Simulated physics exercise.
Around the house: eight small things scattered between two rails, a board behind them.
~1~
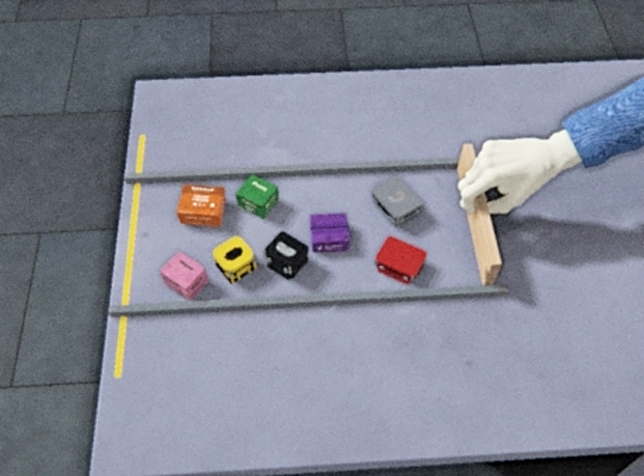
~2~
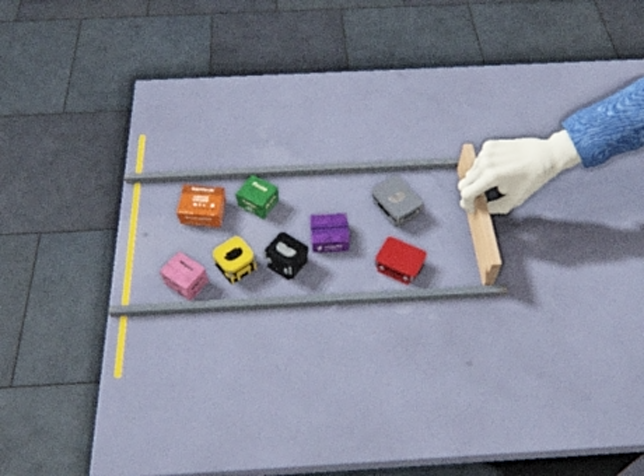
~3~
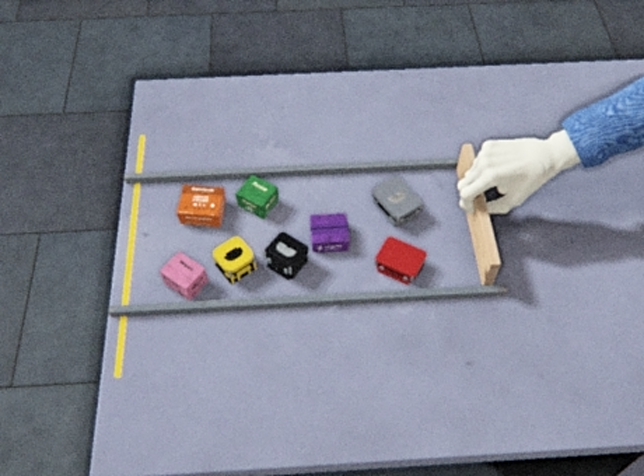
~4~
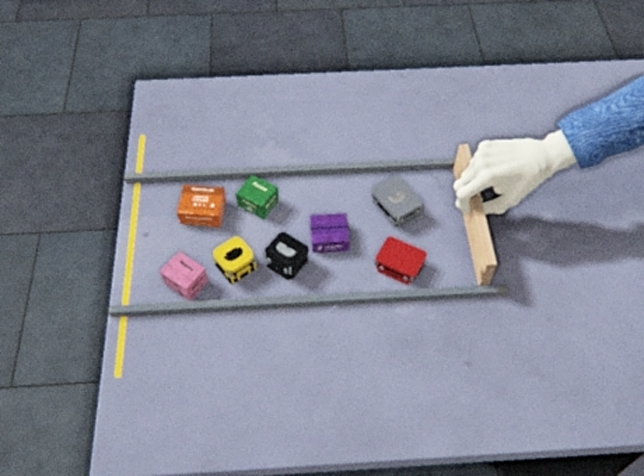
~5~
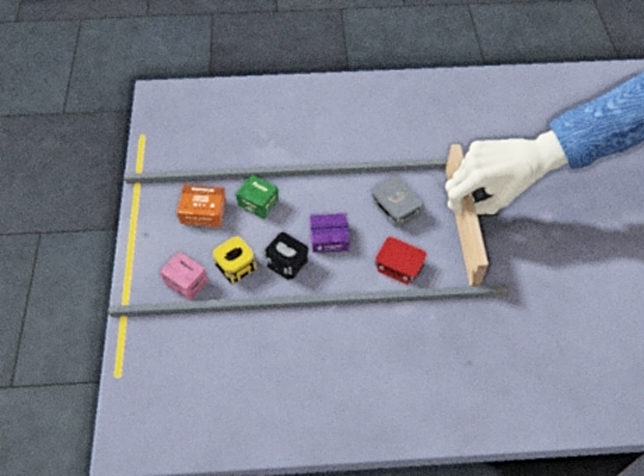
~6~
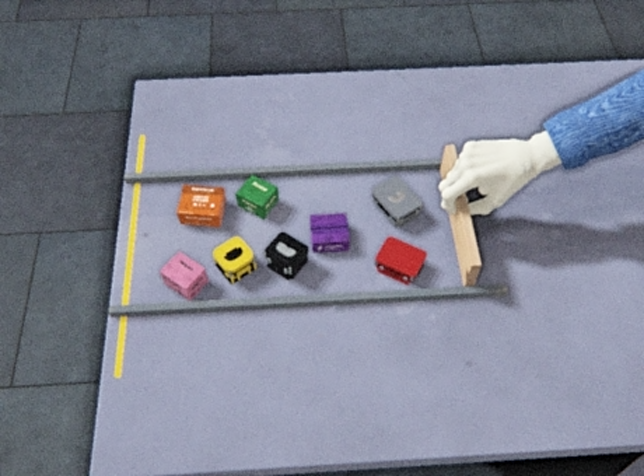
The video shows a white-gloved hand holding a wooden board behind eight small colourful box-like objects scattered between two grey rails. The board stays nearly still, then shifts slightly left, while the objects and yellow tape remain in place.
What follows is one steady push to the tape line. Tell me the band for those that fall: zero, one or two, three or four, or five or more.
Outcome: The number that fall off is five or more.
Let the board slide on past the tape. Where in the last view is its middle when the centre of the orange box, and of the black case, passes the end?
Near (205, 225) and (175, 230).
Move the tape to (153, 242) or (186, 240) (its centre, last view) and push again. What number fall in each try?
It would be 5 and 2.
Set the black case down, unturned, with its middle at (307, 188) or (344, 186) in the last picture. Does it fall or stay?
The black case is lost; falls.
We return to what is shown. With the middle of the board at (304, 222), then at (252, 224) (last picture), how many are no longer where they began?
7 and 8.
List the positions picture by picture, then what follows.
Pink box (184, 276); orange box (202, 206); yellow case (235, 260); board (478, 213); tape (131, 243), in the first frame.
Orange box (202, 206); board (478, 213), in the second frame.
Yellow case (235, 260); grey case (396, 203), in the third frame.
Pink box (185, 277); green box (258, 197), in the fourth frame.
Orange box (202, 206); red case (400, 261), in the fifth frame.
Pink box (185, 277); orange box (202, 206); yellow case (235, 260); board (459, 214); tape (131, 243), in the sixth frame.
Early on, none off yet; pink box at rest near (185, 277); orange box at rest near (202, 206); yellow case moving near (224, 263).
Finally, the number that fall off is five or more; lost, grey case, red case, purple box, black case, green box, yellow case, orange box and pink box.
